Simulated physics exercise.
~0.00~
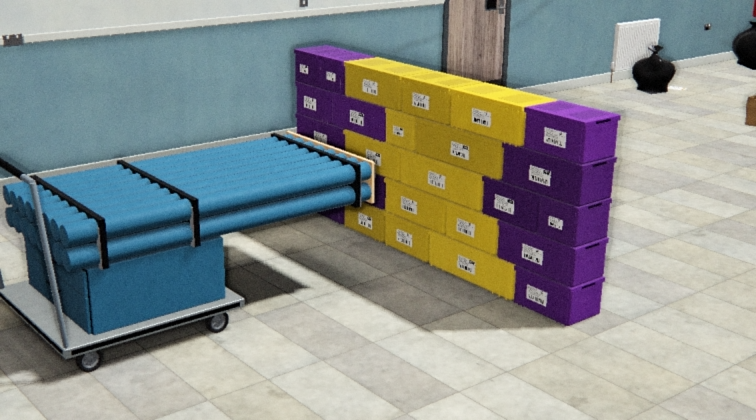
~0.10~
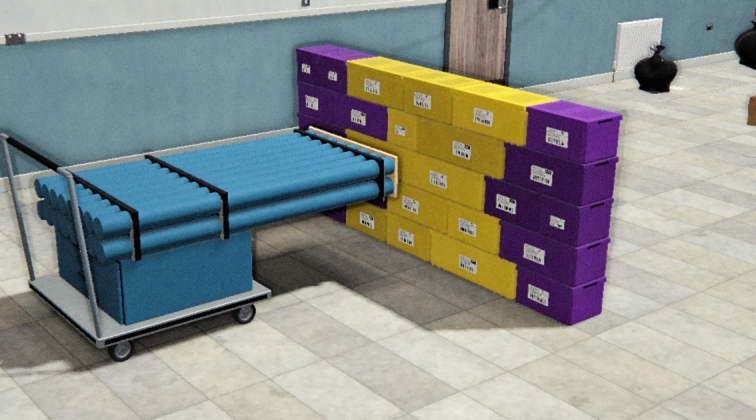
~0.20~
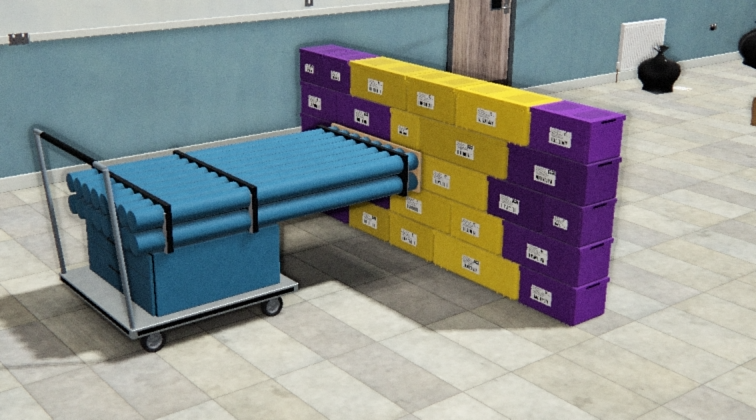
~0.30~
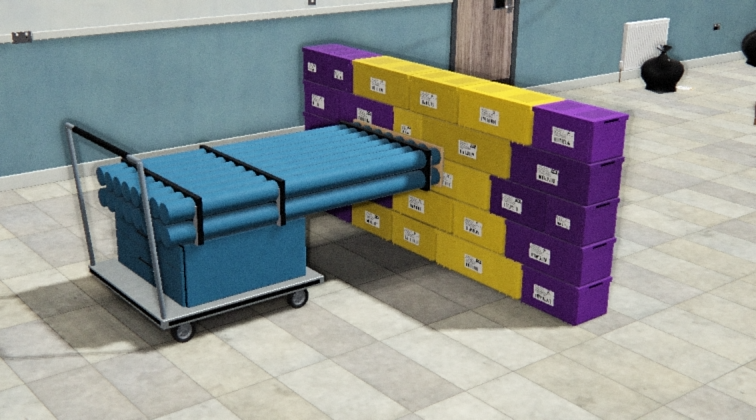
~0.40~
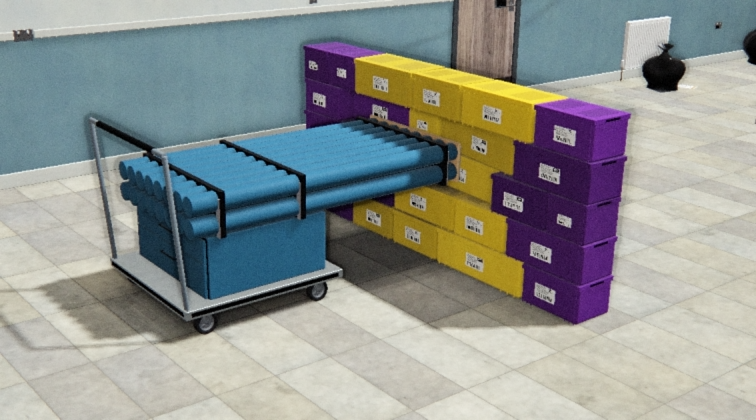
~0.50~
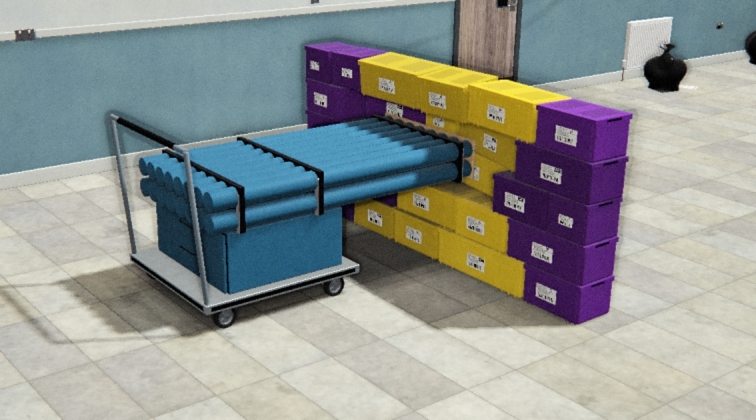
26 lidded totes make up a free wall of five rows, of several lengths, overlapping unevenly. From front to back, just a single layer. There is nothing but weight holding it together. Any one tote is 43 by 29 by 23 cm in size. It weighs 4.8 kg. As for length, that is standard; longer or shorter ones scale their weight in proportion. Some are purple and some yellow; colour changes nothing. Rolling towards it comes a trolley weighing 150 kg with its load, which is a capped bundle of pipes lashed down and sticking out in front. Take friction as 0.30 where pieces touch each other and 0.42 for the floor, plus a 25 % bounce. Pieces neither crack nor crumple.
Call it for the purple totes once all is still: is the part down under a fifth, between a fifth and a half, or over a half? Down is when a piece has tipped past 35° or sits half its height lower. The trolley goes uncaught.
Down part: Under a fifth.
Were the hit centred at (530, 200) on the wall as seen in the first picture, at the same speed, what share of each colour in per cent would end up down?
Purple 30 %, yellow 50 %.
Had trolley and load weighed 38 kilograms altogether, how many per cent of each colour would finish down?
That would leave purple at 0 and yellow at 0 per cent.
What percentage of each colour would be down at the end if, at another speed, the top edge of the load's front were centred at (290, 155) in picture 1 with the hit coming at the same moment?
In that case purple 10, yellow 60 per cent.
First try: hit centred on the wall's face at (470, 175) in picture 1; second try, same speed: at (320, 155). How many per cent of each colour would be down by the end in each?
First try then second: Purple 20 and 50, yellow 20 and 20 per cent.
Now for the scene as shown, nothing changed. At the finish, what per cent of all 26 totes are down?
I'd put it at about 30 percent.
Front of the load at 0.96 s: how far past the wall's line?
Position: Approx. 65 cm beyond.
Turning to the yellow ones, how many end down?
For yellow, the number down is 7.
Around 0.66 s, load 38 cm past the wall's line, still rolling; none of the 14 purple totes down (1 of 26 in all colours); top purple tote displaced 7 cm; top yellow tote tipped 36°, 8 cm lower.
Around 0.96 s, load 65 cm past the wall's line, still rolling; 1 of the 14 purple totes down (8 of 26 in all colours); top purple tote displaced 8 cm; top yellow tote tipped 57°, 8 cm lower.
Around 1.48 s, load 1.03 m past the wall's line, still rolling; 1 of the 14 purple totes down (8 of 26 in all colours); top purple tote displaced 9 cm; top yellow tote on its side.
Finally (2.3 s), load 1.10 m past the wall's line, stopped; 1 of the 14 purple totes down (8 of 26 in all colours); top purple tote displaced 14 cm; top yellow tote on its side. That is 7 per cent. Seen by the last camera, middles, top purple tote near (369, 67), top yellow tote near (516, 99).
